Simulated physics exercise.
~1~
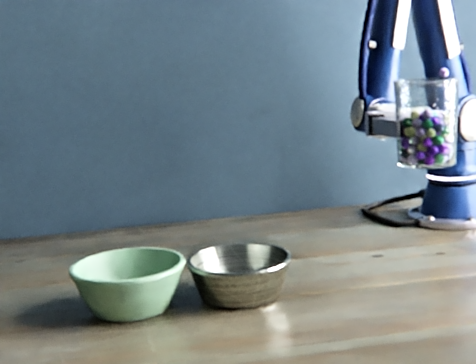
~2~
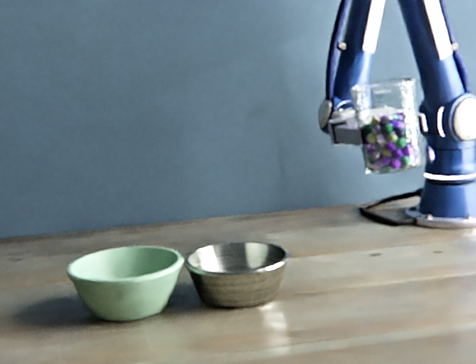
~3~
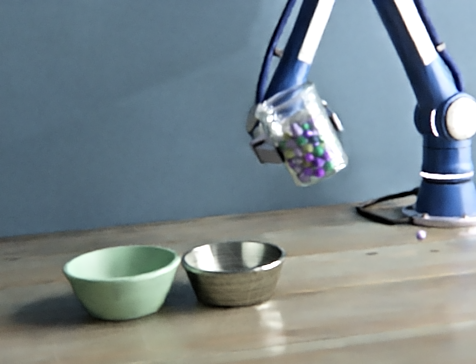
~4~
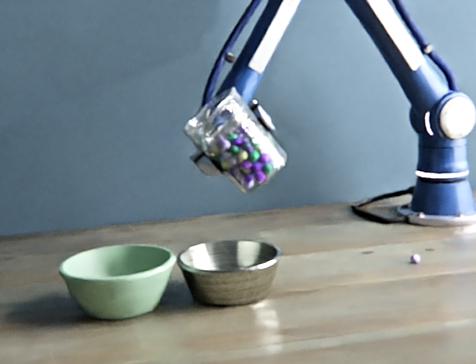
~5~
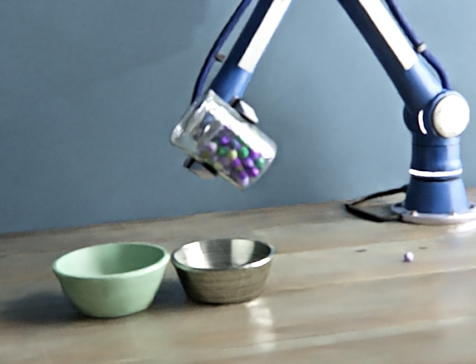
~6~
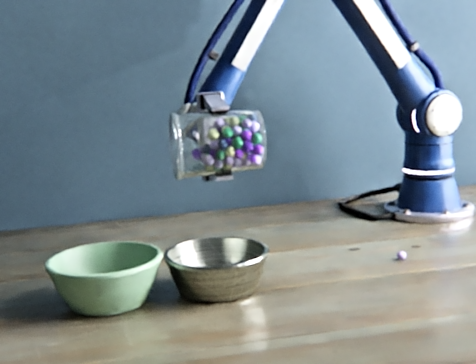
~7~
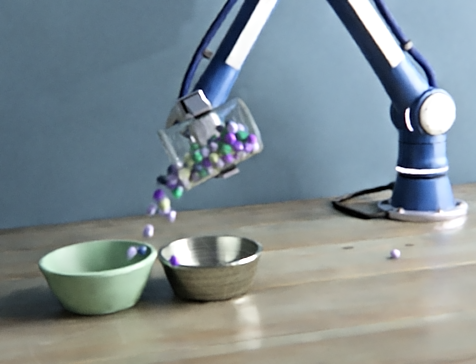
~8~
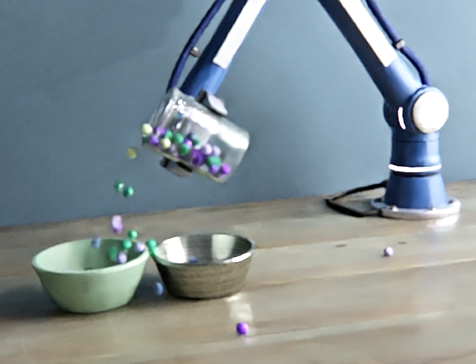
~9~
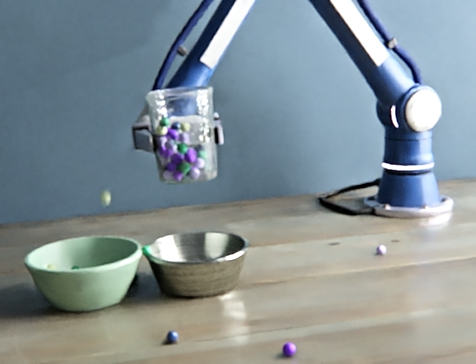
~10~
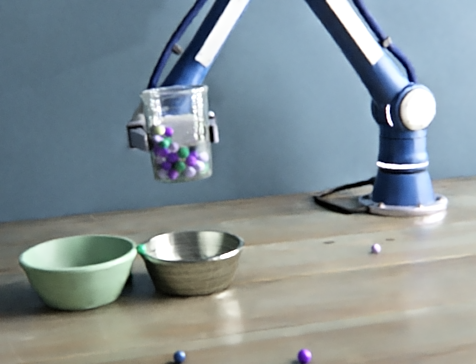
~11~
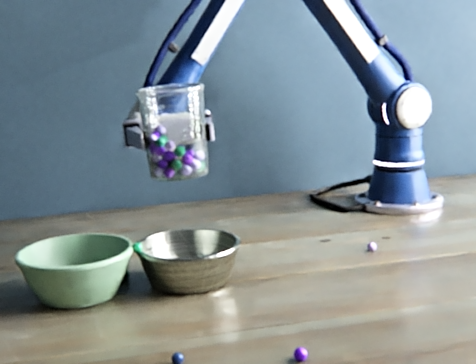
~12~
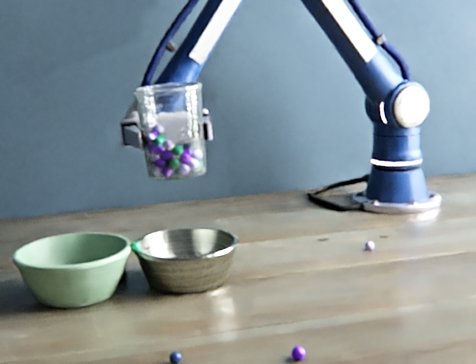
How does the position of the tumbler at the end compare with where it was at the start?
At the start the tumbler is on the right, close to the robot arm's base. By the end it is well to the left, held above the metal bowl.
